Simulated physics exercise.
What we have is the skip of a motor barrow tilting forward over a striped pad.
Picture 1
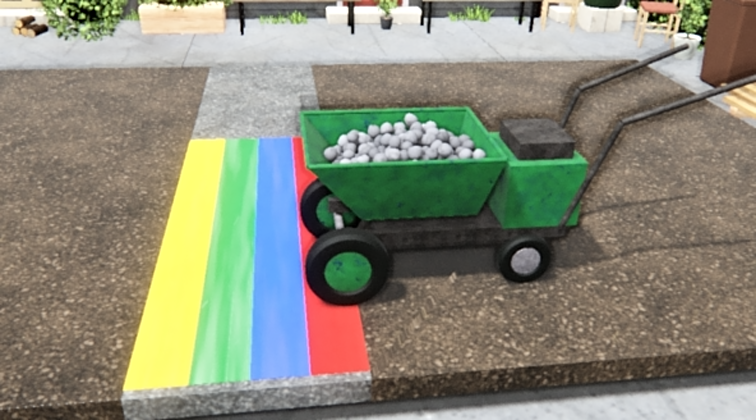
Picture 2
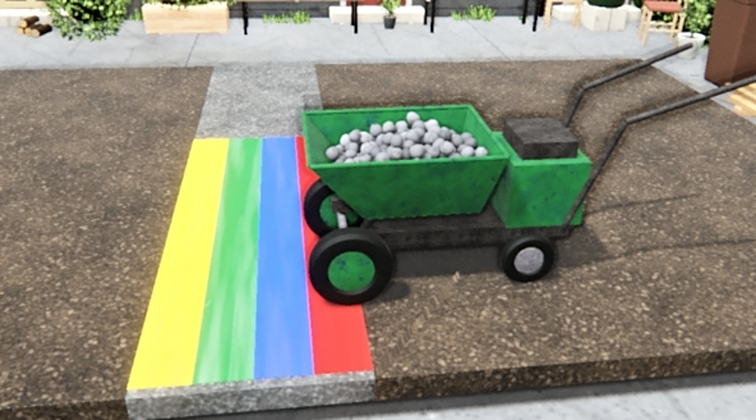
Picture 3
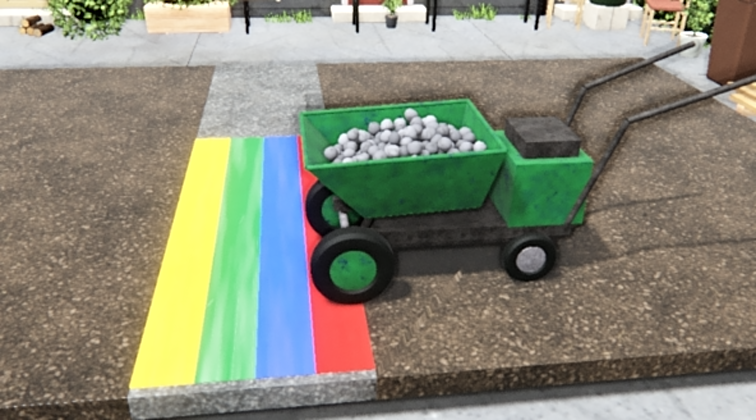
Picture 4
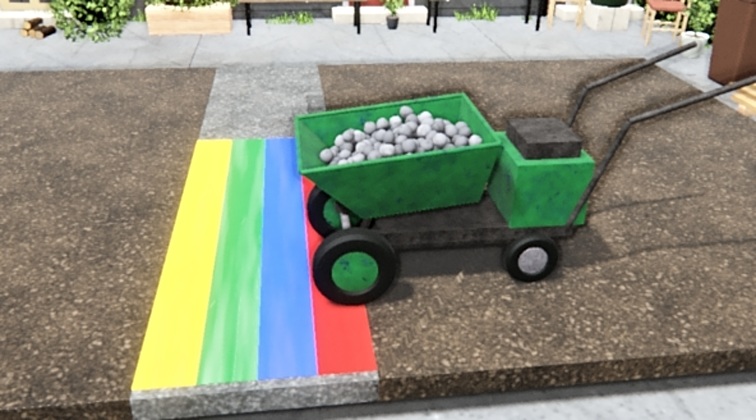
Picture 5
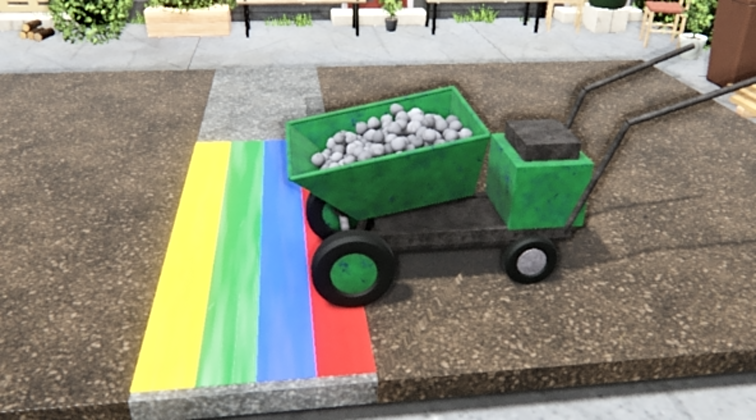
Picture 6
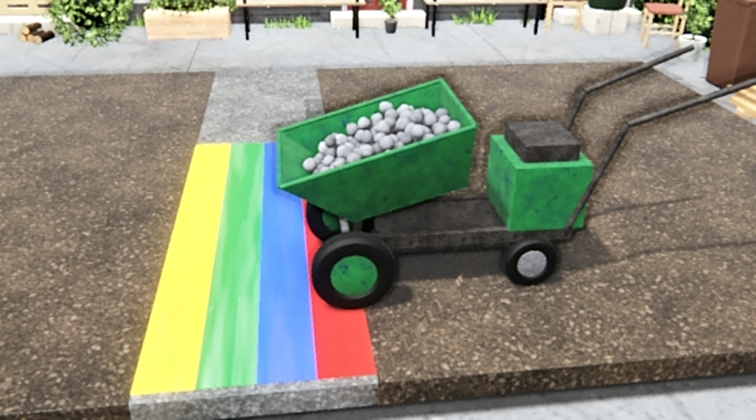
A green skip full of round grey cobbles tilts forward on a barrow beside coloured stripes.
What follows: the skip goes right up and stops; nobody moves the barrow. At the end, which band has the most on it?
The heap favours the yellow strip.
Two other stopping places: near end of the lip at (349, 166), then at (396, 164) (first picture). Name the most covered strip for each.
The first try: The green one. The second: The blue strip.
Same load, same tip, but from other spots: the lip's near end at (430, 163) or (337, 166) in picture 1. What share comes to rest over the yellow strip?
Near 10 % and 30 %.
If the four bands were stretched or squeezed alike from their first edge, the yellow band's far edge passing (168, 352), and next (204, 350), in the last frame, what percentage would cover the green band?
About 20 and 0 per cent.
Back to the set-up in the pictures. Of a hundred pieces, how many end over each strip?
Red strip near 0; blue strip near 0; green strip near 25; yellow strip near 40.
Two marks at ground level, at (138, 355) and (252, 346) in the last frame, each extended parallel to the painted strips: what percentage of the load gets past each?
First some 30, then 90 per cent.
Just after the last frame, skip tipped steeply; every one in the skip.
A moment on, skip tipped steeply; the larger part in the skip; about a tenth over the green strip; about a tenth over the yellow strip; just a few falling.
Further on, skip tipped right over; about a tenth in the skip; roughly a quarter over the green strip; roughly a third over the yellow strip; roughly a quarter off the paint.
When it is over, skip tipped right over; about a tenth in the skip; not one over the red strip; just a few over the blue strip; roughly a quarter over the green strip; roughly a third over the yellow strip; roughly a quarter off the paint.
